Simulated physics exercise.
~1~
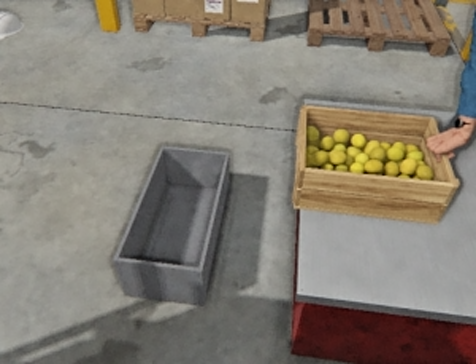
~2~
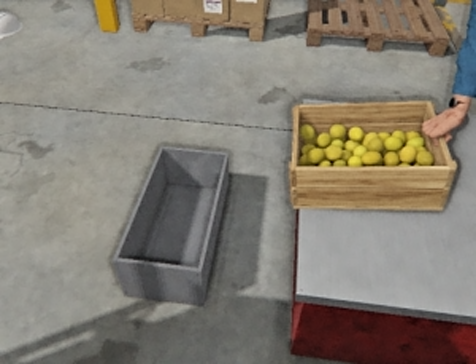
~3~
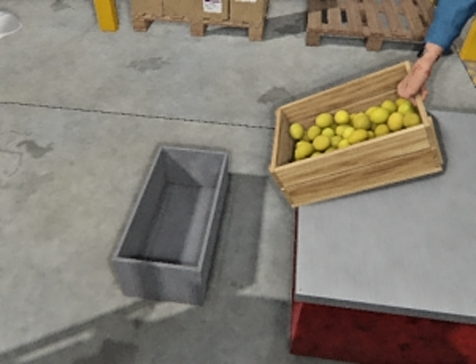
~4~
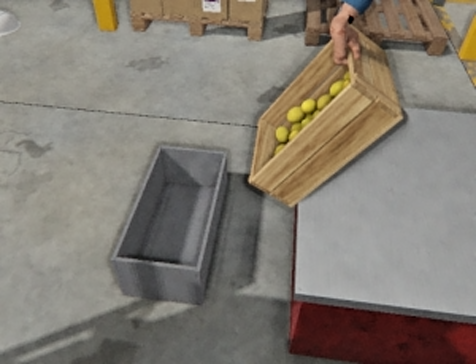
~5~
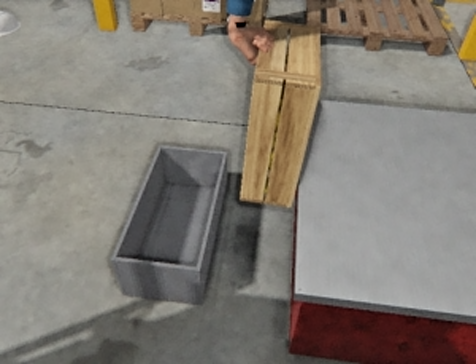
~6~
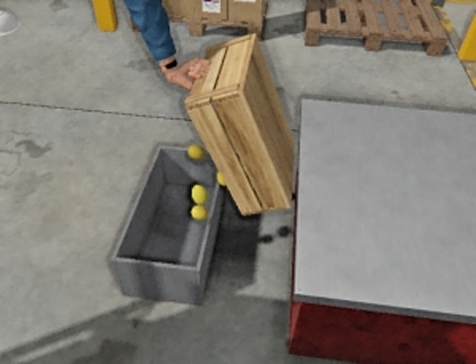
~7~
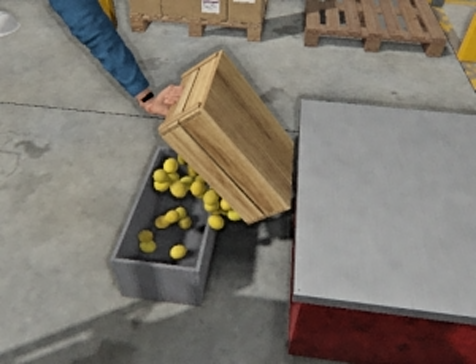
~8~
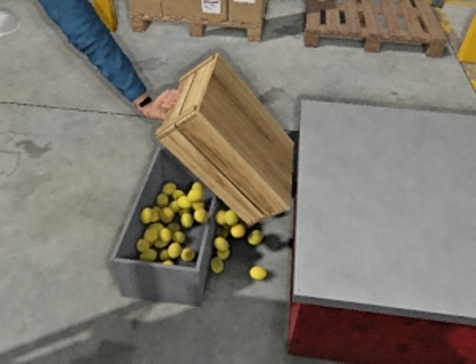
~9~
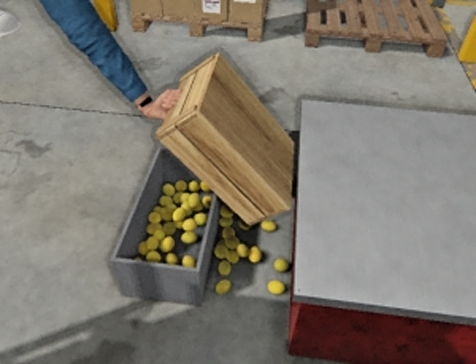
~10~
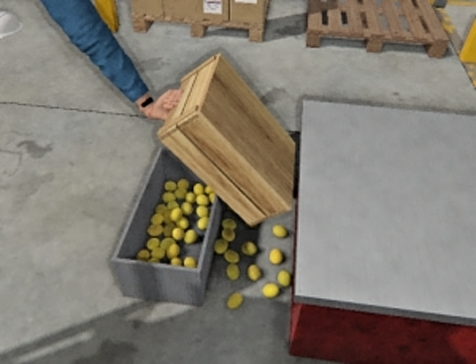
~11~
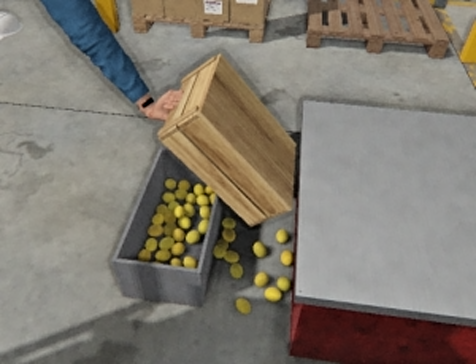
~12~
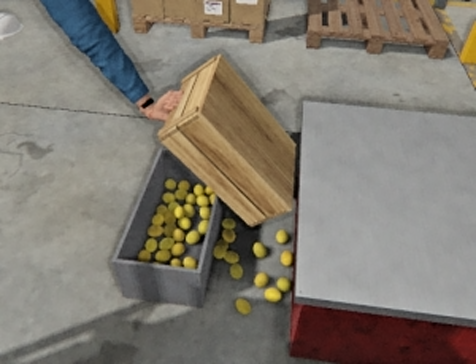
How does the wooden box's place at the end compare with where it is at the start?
At the start the wooden box rests on the bench at the right, but by the end it is further left, held steeply tipped beside the bench and over the right edge of the grey bin.
